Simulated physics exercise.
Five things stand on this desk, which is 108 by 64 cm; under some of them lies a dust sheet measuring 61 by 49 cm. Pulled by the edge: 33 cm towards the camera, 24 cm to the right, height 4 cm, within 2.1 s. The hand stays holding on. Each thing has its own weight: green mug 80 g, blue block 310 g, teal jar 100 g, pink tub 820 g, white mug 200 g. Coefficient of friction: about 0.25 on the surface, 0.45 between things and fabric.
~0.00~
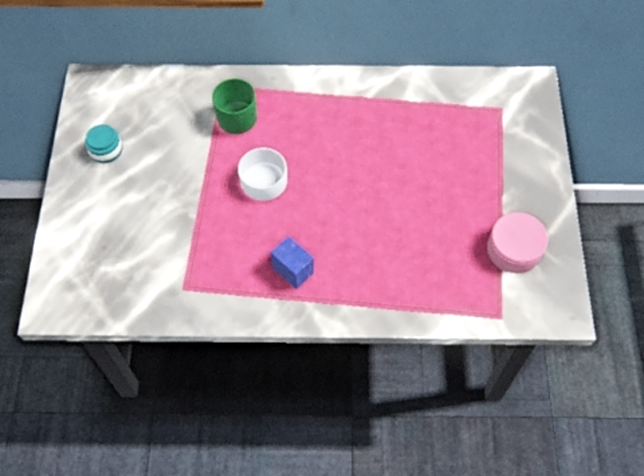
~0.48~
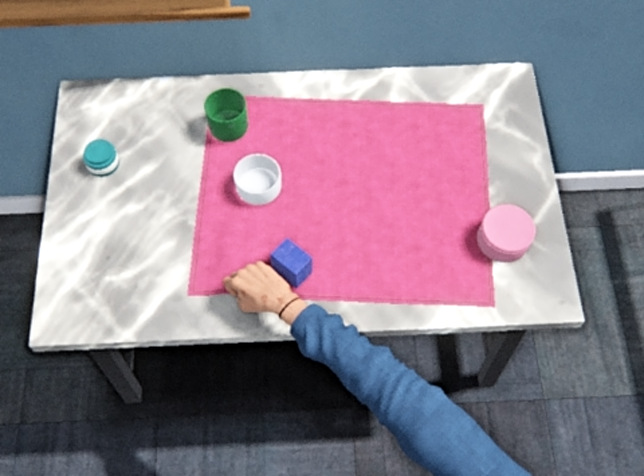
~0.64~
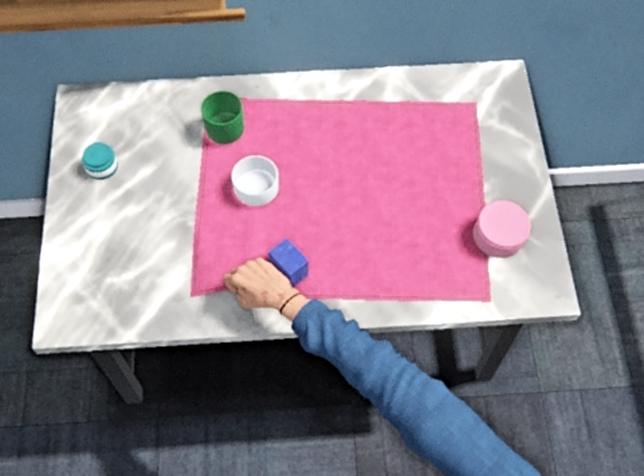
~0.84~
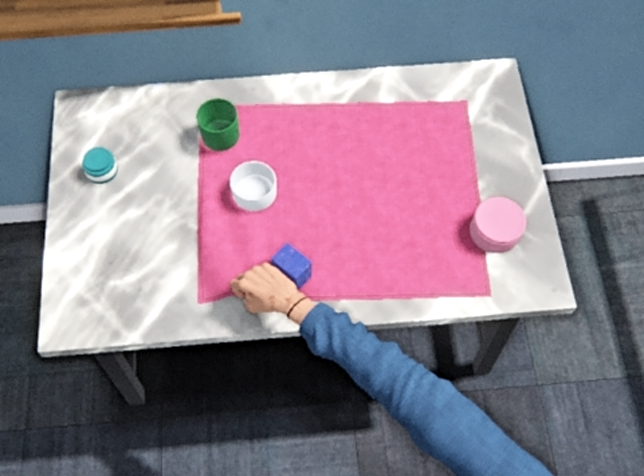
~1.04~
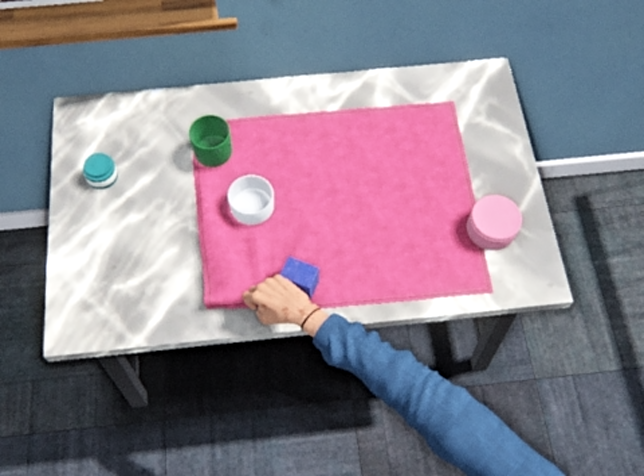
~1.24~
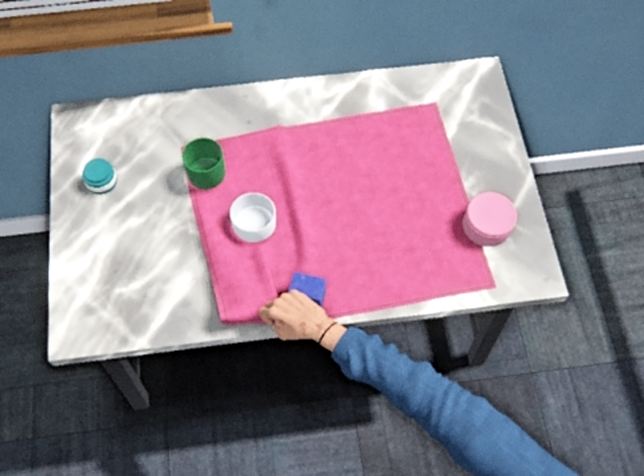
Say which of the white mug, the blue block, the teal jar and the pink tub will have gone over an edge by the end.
By the end, the white mug has gone over, the blue block has gone over, the teal jar has not, the pink tub has not.
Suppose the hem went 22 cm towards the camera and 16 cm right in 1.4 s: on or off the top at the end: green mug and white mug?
So the green mug does not fall, and the white mug does not fall.
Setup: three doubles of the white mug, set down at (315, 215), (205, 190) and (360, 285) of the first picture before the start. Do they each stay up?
So it goes: The first one ends up off, the next ends up off, the last ends up off.
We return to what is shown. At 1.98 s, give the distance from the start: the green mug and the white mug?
The green mug is about 35 cm off and the white mug about 30 cm.
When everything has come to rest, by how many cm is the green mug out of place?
Result: Green mug over the edge.
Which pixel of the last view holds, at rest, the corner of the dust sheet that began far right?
About (329, 185).
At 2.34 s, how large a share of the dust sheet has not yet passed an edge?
I'd say close to 70 per cent of it.
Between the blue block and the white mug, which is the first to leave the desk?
The blue one leads the way.
After 1.6 s, 90 % of the dust sheet is still over the top; blue block on its side, 19 cm off its start, white mug 18 cm off its start, green mug 22 cm off its start.
After 2.0 s, 80 % of the dust sheet is still over the top; blue block over the edge, white mug 28 cm off its start, green mug 33 cm off its start.
After 2.3 s, 70 % of the dust sheet is still over the top; blue block over the edge, white mug 37 cm off its start at (310, 334), green mug 42 cm off its start at (229, 291).
After 2.7 s, 40 % of the dust sheet is still over the top; white mug over the edge, blue block over the edge, green mug over the edge.
After 4.3 s, 40 % of the dust sheet is still over the top; white mug over the edge, blue block over the edge, pink tub 1 cm off its start at (494, 215), teal jar 0 cm off its start at (97, 169).
